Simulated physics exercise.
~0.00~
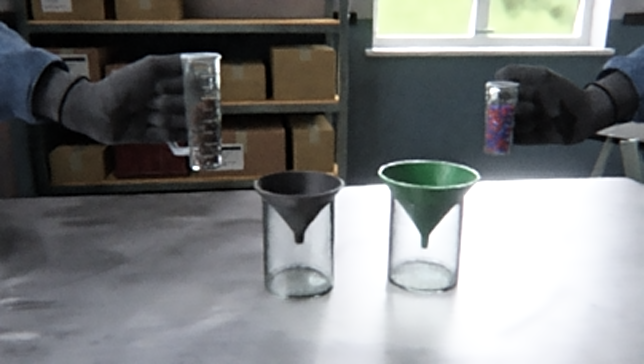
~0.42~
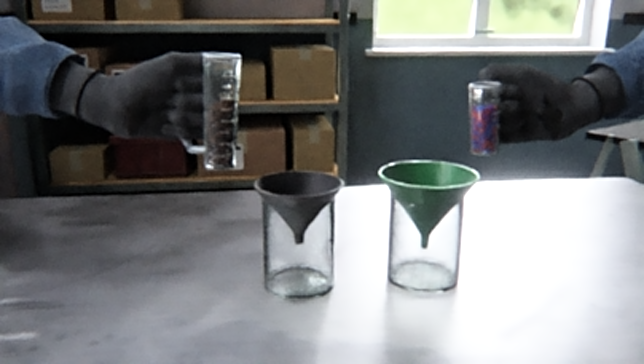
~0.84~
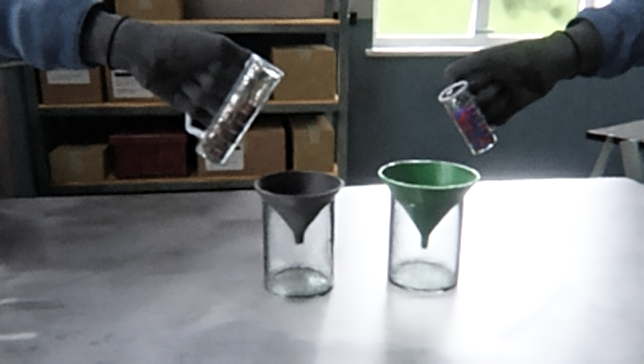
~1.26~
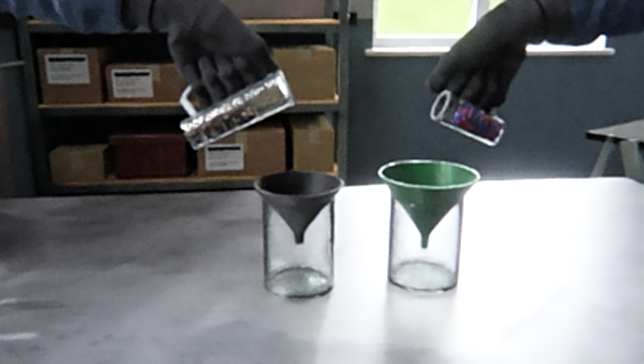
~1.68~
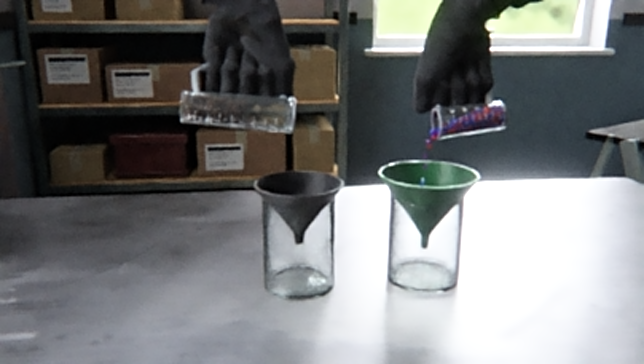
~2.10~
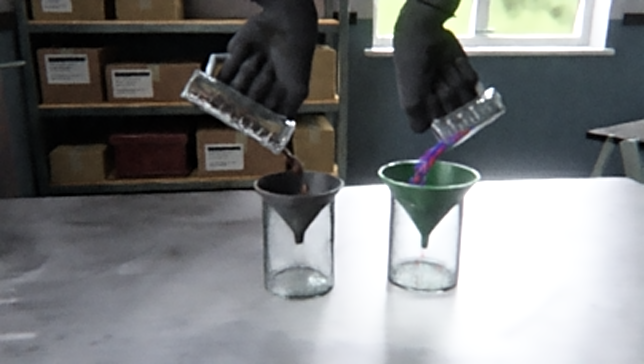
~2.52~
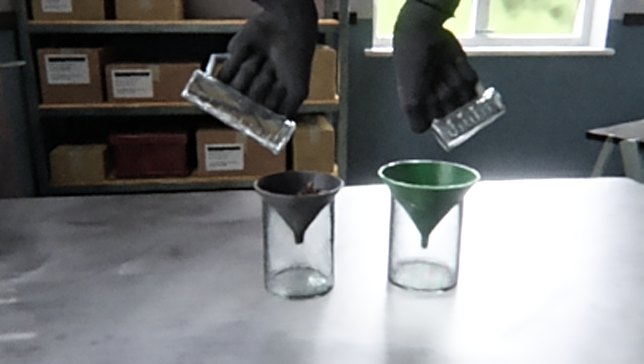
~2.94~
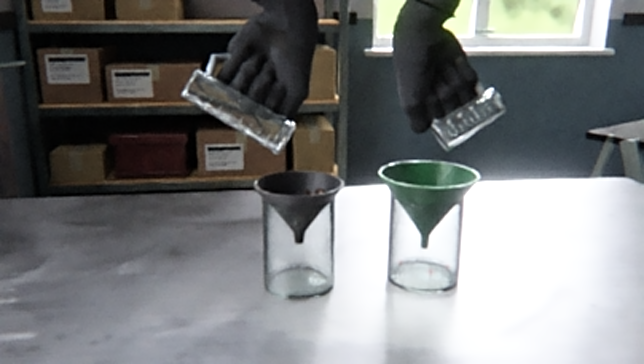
The video shows two gloved hands tipping small clear cups over funnels set in glass jars, pouring dark pieces into the black left funnel and purplish bits into the green right one. Both cups end upside down and emptied, while the jars below still look almost empty.
